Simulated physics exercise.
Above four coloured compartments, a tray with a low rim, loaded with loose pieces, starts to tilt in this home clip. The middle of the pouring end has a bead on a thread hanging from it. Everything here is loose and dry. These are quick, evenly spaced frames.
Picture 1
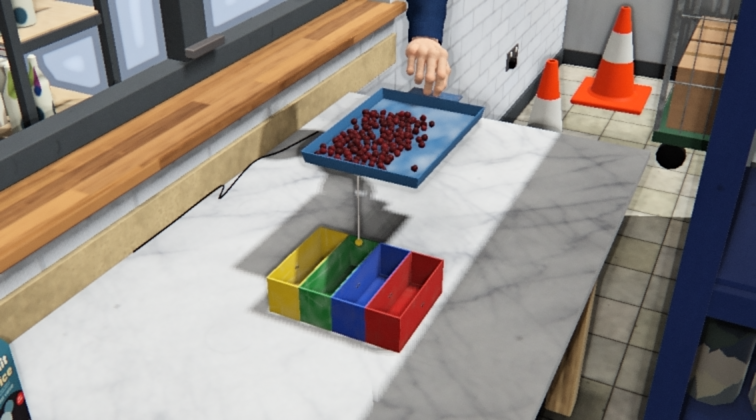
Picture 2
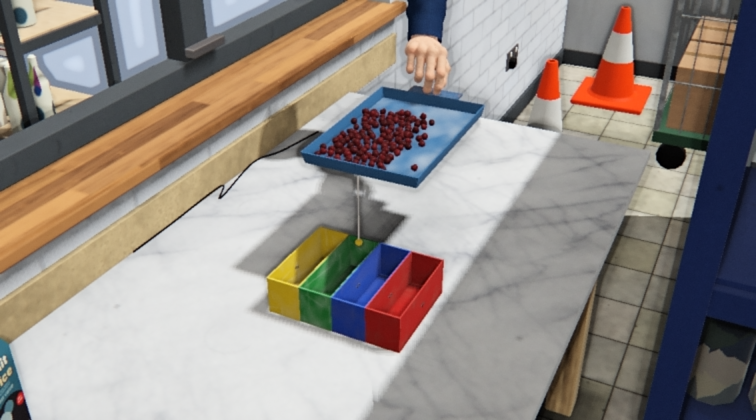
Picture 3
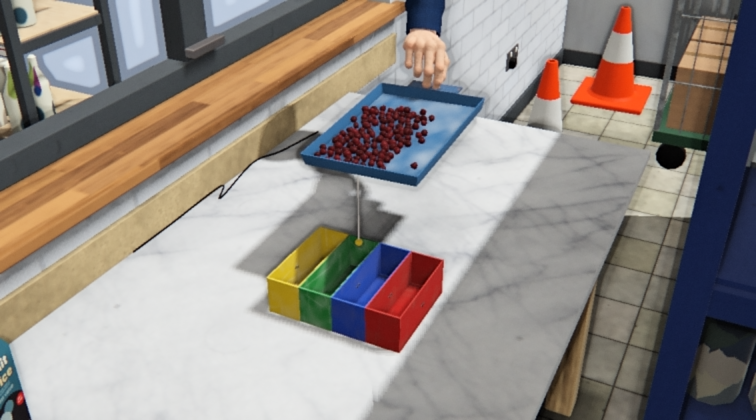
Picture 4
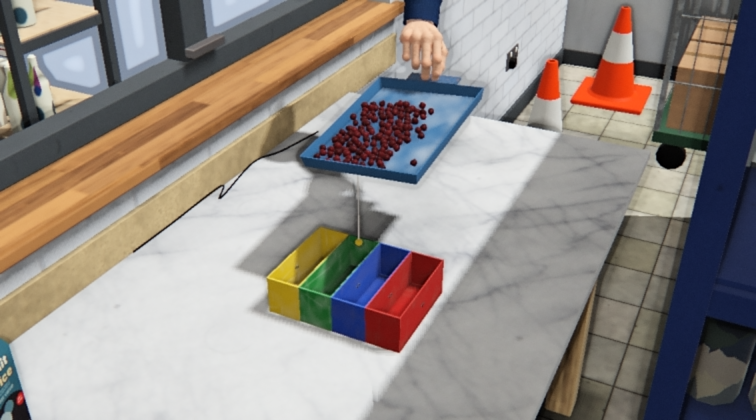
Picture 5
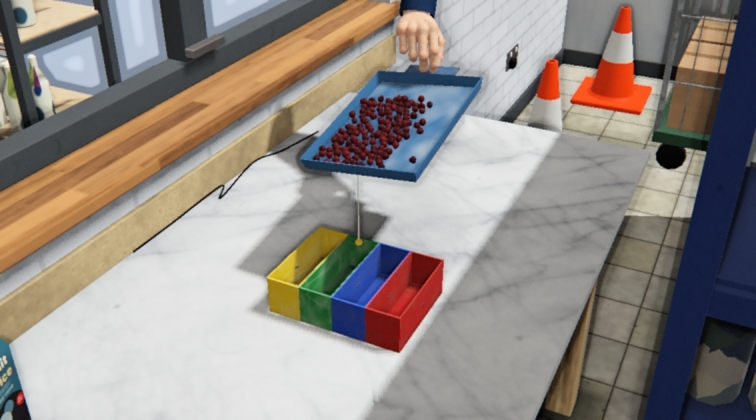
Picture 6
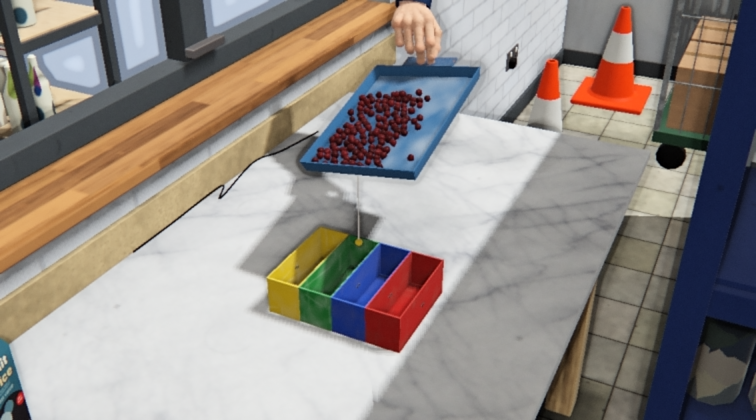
Blue tray of small dark red pieces tilting gradually toward its near edge, held by a hand above four coloured compartments.
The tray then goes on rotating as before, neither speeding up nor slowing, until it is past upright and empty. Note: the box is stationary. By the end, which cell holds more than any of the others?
That would be the yellow one.
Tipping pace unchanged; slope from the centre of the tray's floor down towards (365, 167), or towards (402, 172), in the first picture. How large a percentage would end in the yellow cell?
It comes to about 30 per cent the first time and about 0 per cent the second.
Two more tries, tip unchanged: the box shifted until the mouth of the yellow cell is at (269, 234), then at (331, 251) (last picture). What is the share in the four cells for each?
Close to 100 in a hundred, followed by close to 30 in a hundred.
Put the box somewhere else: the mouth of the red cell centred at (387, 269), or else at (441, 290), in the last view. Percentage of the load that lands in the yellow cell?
Around 50 % followed by around 10 %.
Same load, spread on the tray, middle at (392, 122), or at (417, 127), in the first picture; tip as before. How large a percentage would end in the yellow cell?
About 50 % and 50 %.
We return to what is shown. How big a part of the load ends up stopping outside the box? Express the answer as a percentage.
Near 30 in a hundred.
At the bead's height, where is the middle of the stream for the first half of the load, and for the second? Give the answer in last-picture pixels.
(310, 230) first, (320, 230) later.
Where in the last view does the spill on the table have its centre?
Its middle is at roughly (266, 264).
Just after the last frame, tray tipped steeply; every one on the tray.
A moment on, tray tipped right over; almost all on the tray; just a few in the yellow cell; just a few falling or outside the box.
Further on, tray tipped past a quarter turn; roughly two thirds in the yellow cell; about a tenth in the green cell; just a few in the blue cell; roughly a quarter falling or outside the box.
When it is over, tray tipped past a quarter turn; roughly two thirds in the yellow cell; about a tenth in the green cell; just a few in the blue cell; not one in the red cell; roughly a quarter outside the box.
